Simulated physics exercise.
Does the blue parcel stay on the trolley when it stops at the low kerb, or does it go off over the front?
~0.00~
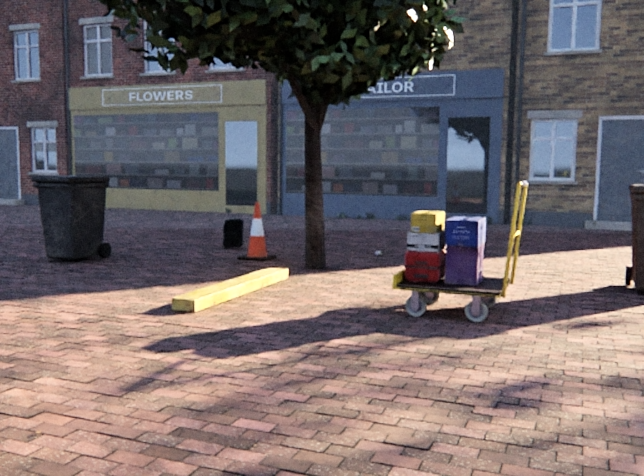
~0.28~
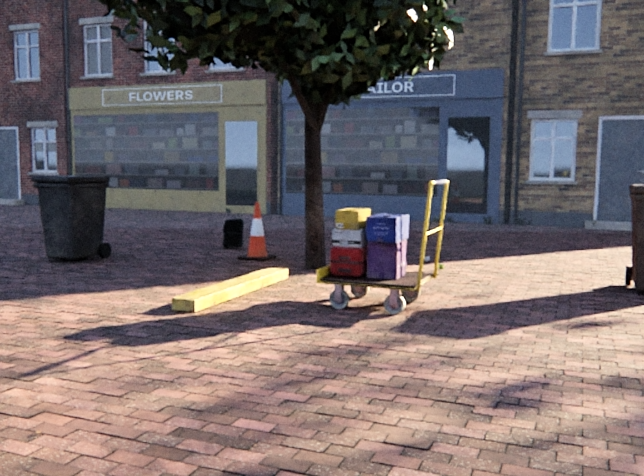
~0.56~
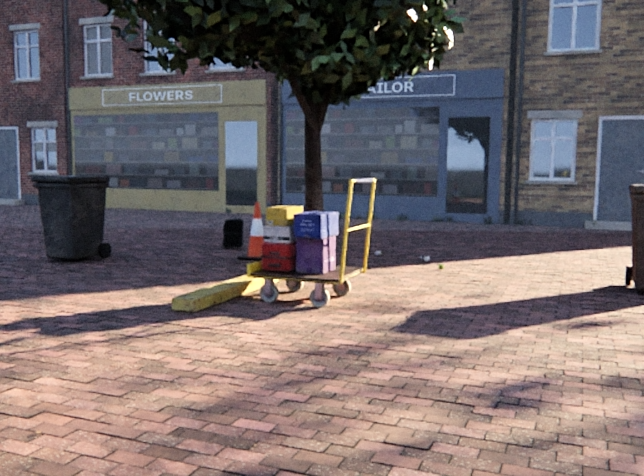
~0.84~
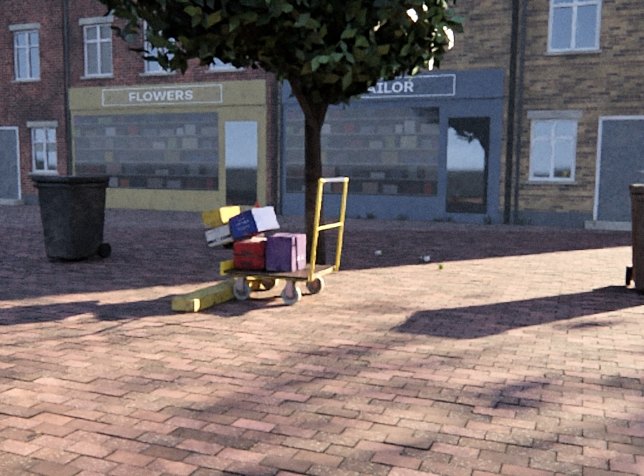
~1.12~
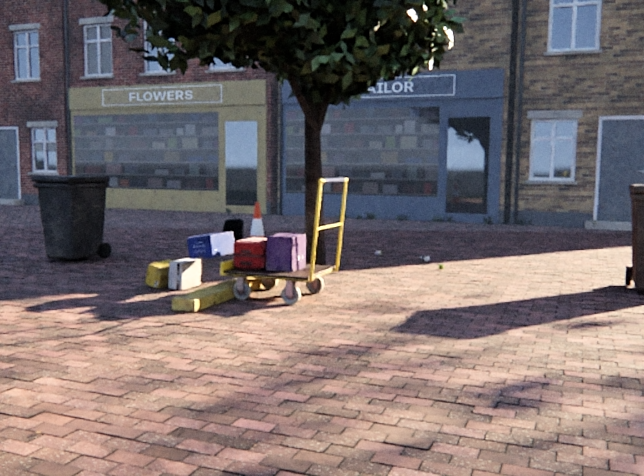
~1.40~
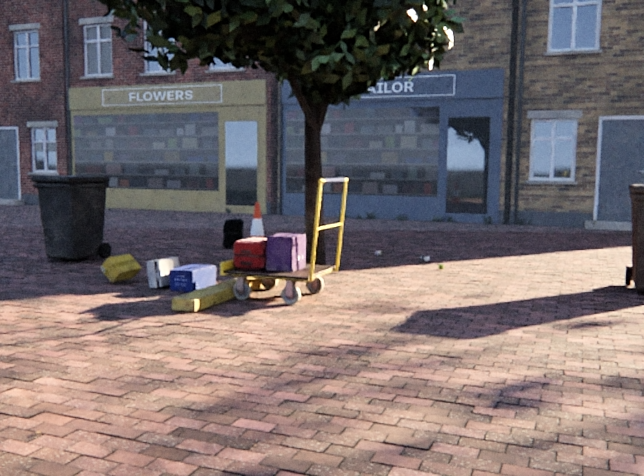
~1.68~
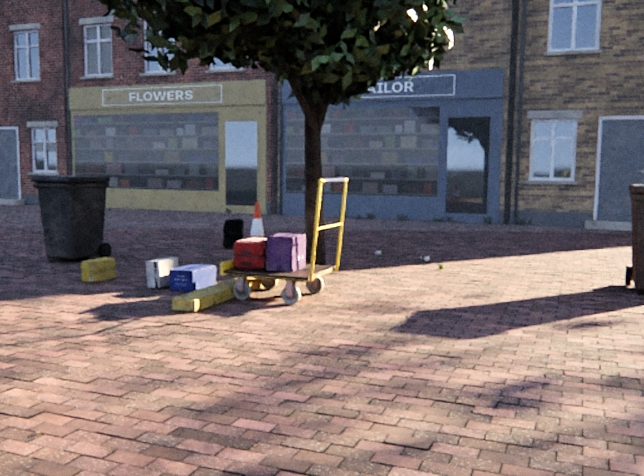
The blue parcel goes off over the front and ends up on the paving beyond the kerb.
